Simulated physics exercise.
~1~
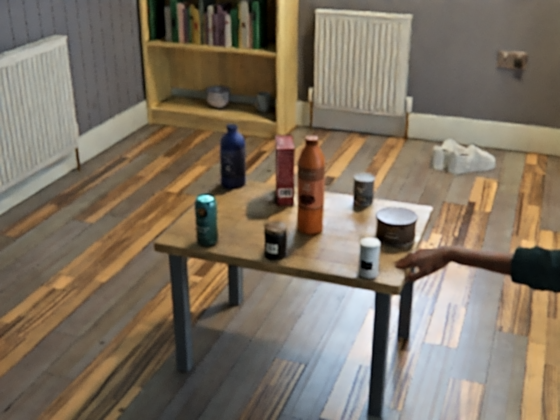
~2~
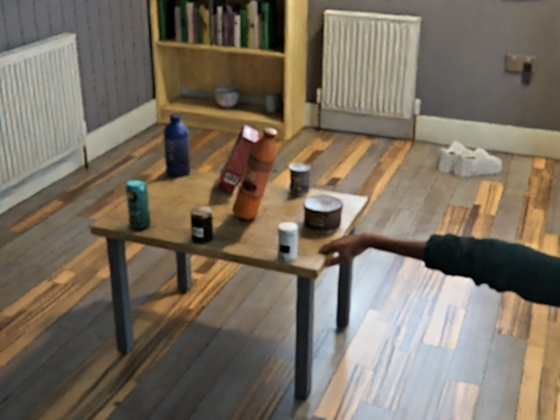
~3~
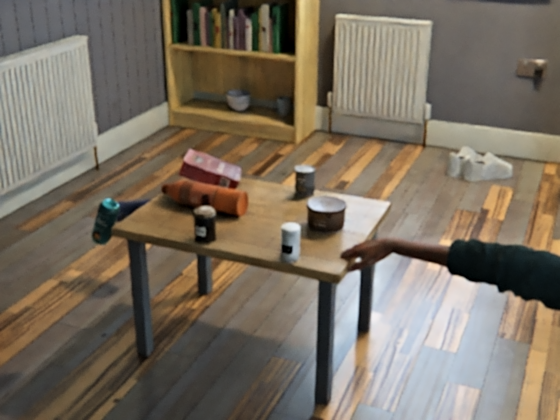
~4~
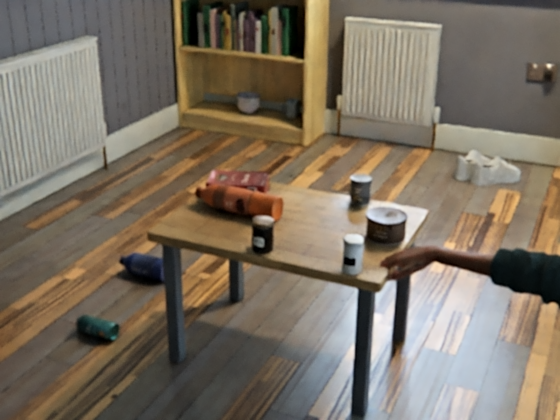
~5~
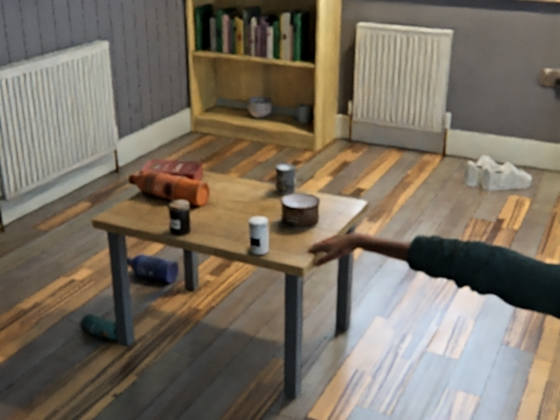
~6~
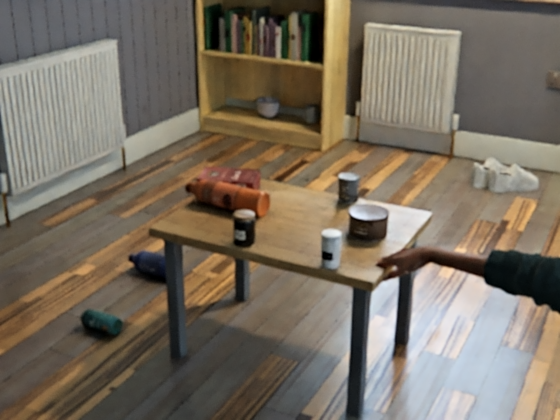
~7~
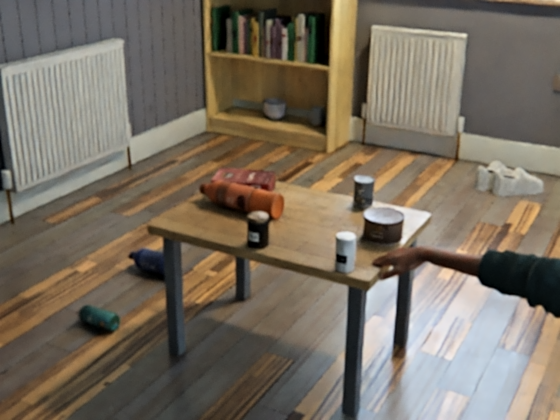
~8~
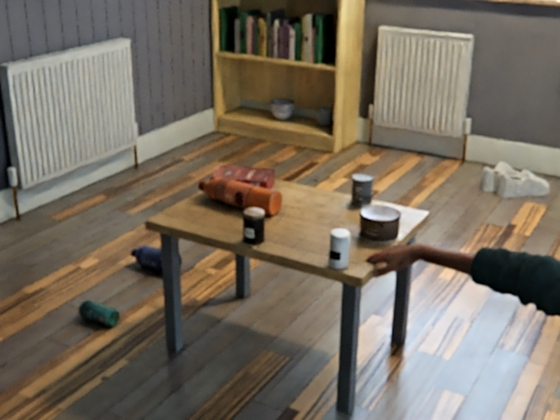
In a room with a bookcase and radiators, a hand jerks a small wooden table left and right; the orange bottle and red packet topple onto it, the blue bottle and turquoise can fall to the floor, and the other four items stay upright.
